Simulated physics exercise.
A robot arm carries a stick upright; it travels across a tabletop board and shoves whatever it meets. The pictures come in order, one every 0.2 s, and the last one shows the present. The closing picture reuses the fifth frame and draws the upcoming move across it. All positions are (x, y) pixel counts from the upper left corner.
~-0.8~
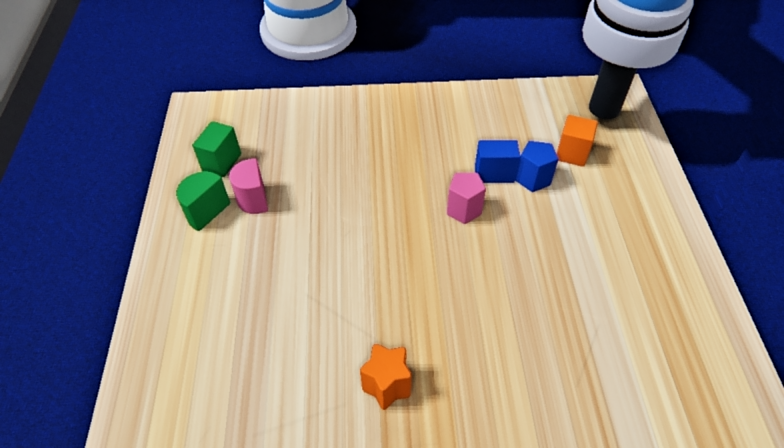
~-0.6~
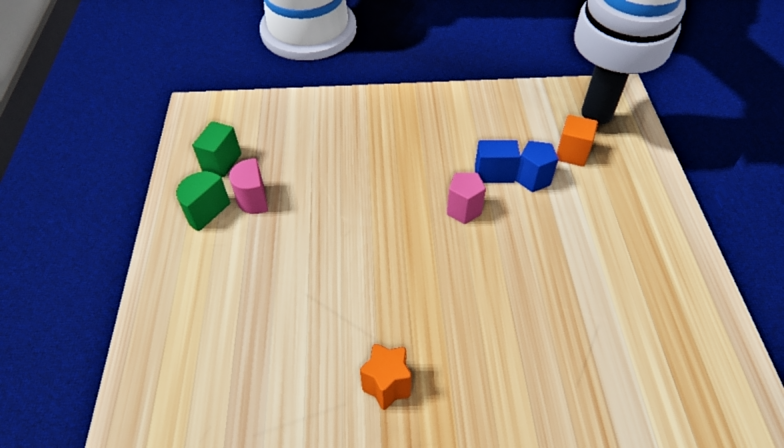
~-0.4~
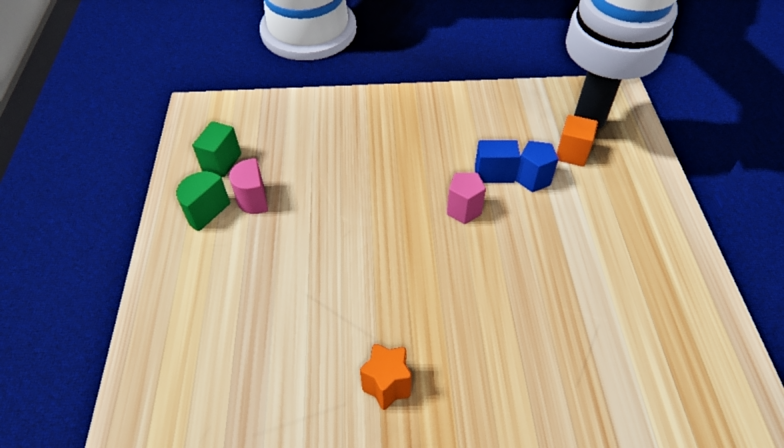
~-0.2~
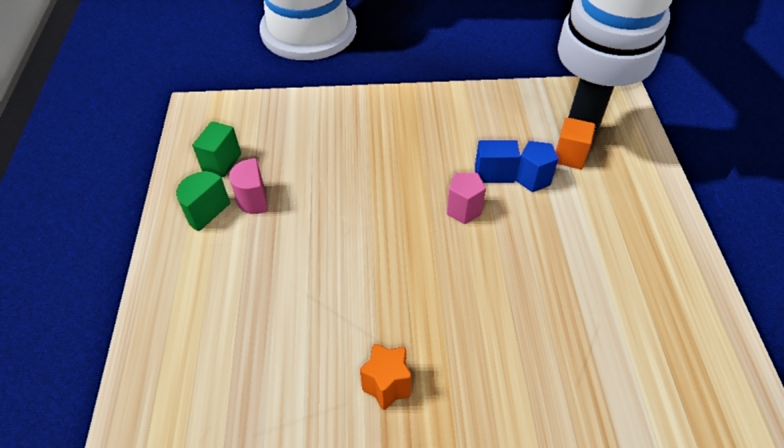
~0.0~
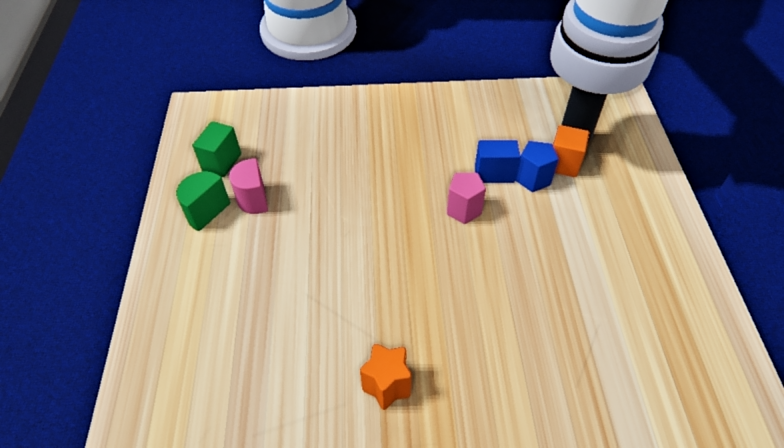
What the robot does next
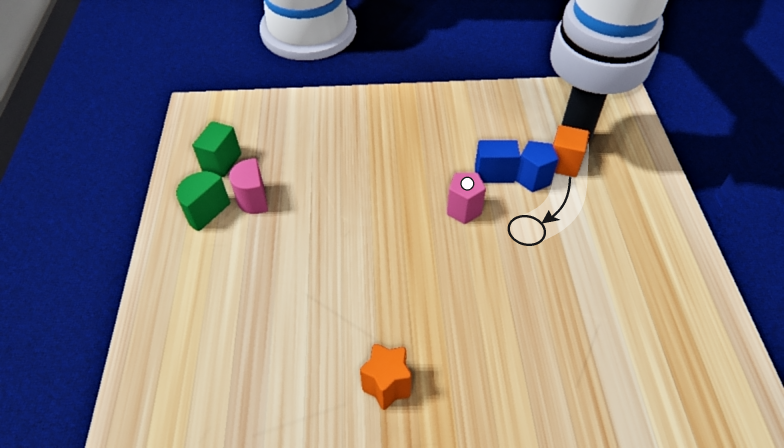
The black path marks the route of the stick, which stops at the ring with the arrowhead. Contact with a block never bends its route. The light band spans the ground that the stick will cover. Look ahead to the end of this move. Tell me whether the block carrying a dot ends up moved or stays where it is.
At the moment the path ends, the block carrying a dot still stands where it did.
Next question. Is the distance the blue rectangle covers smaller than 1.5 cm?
Yes, that is what happens.
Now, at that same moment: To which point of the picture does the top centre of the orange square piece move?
It should be at about (537, 234).
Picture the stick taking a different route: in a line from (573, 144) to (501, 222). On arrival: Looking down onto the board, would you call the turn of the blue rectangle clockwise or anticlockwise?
It swings round clockwise.
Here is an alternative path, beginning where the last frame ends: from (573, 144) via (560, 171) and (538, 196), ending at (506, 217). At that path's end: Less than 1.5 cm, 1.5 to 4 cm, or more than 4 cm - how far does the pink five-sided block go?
Movement: 1.5 to 4 cm.
Drawn move, from (573, 144) via (570, 175) and (561, 208), ending at (527, 230); the dot is on the pink five-sided block.
On the path given first. One third of the way, stick (574, 166); blue five-sided block (537, 156); orange square piece (570, 173).
Two thirds of the way, stick (564, 198); blue five-sided block (537, 156); orange square piece (557, 206), turned 15° clockwise.
At the end, stick (530, 220); pink five-sided block still; blue rectangle still; blue five-sided block (537, 156); orange square piece (537, 234), turned 20° anticlockwise.
